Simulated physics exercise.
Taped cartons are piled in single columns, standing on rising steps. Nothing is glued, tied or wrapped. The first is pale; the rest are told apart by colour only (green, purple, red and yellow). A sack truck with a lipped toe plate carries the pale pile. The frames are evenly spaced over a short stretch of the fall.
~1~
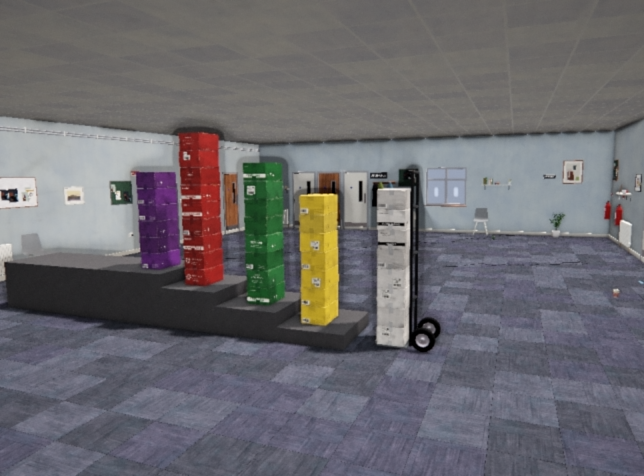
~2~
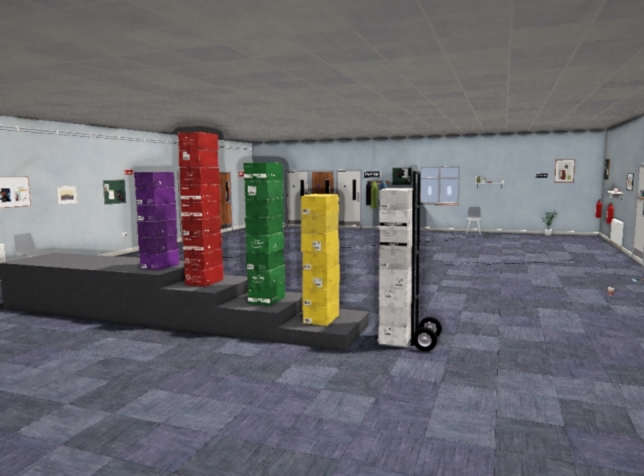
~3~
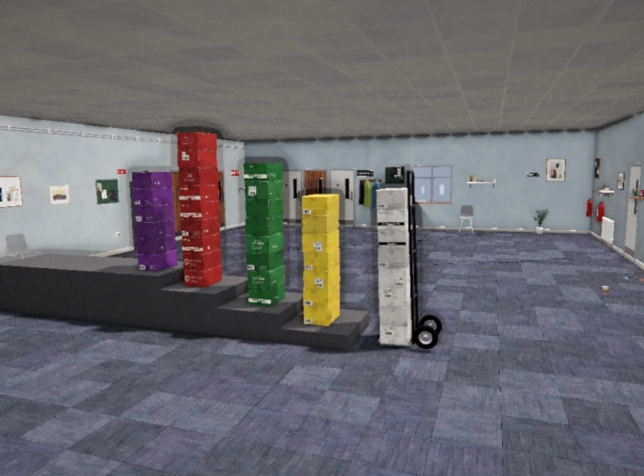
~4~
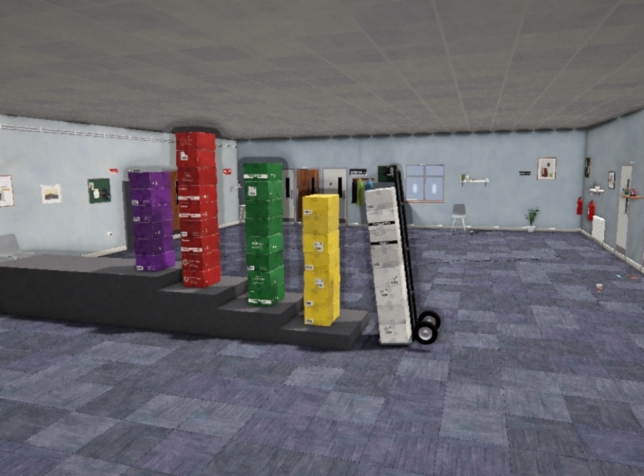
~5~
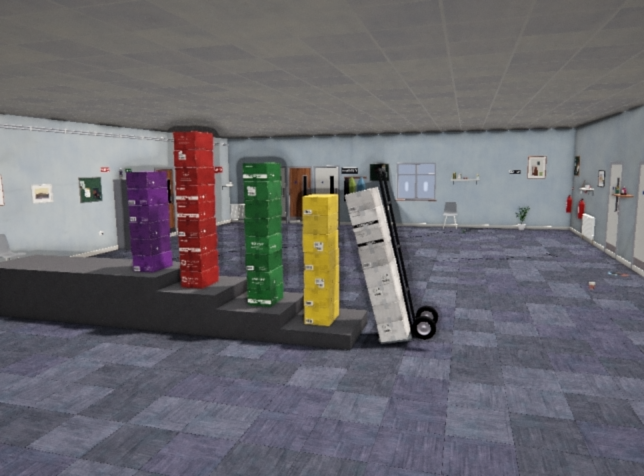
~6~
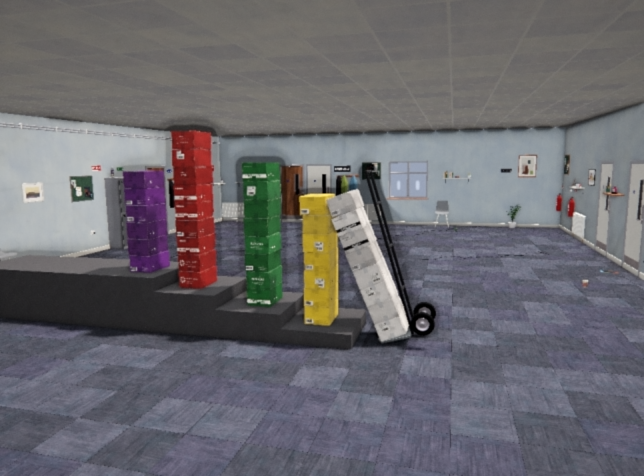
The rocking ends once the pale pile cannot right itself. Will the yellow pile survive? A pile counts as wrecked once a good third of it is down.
The yellow pile comes down.
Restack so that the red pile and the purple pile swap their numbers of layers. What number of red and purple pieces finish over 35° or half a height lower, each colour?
Red 4, purple 9.
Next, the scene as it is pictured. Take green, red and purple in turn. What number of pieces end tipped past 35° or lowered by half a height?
Pile by pile, green 8, red 7, purple 6.
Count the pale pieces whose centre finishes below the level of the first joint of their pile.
1 pale pieces.
Soon, 8 of the pale pile down; none of the 7 yellow cartons down (0 of 30 in all colours); top yellow carton tipped clearly; top green carton displaced a little.
A while on, 8 of the pale pile down; 6 of the 7 yellow cartons down (6 of 30 in all colours); top yellow carton tipped clearly, about its own height lower; top green carton tipped clearly, half its height lower.
Towards the end, 8 of the pale pile down; 6 of the 7 yellow cartons down (20 of 30 in all colours); top yellow carton tipped well over, some two heights lower; top green carton tipped well over, some two heights lower.
Then, 8 of the pale pile down; 6 of the 7 yellow cartons down (27 of 30 in all colours); top yellow carton tipped well over, some two heights lower; top purple carton upside down.
Finally, 8 of the pale pile down; 6 of the 7 yellow cartons down (27 of 30 in all colours); top yellow carton tipped well over, some two heights lower; top purple carton upside down. Seen by the last camera, middles, top yellow carton near (213, 233), top purple carton near (8, 255).
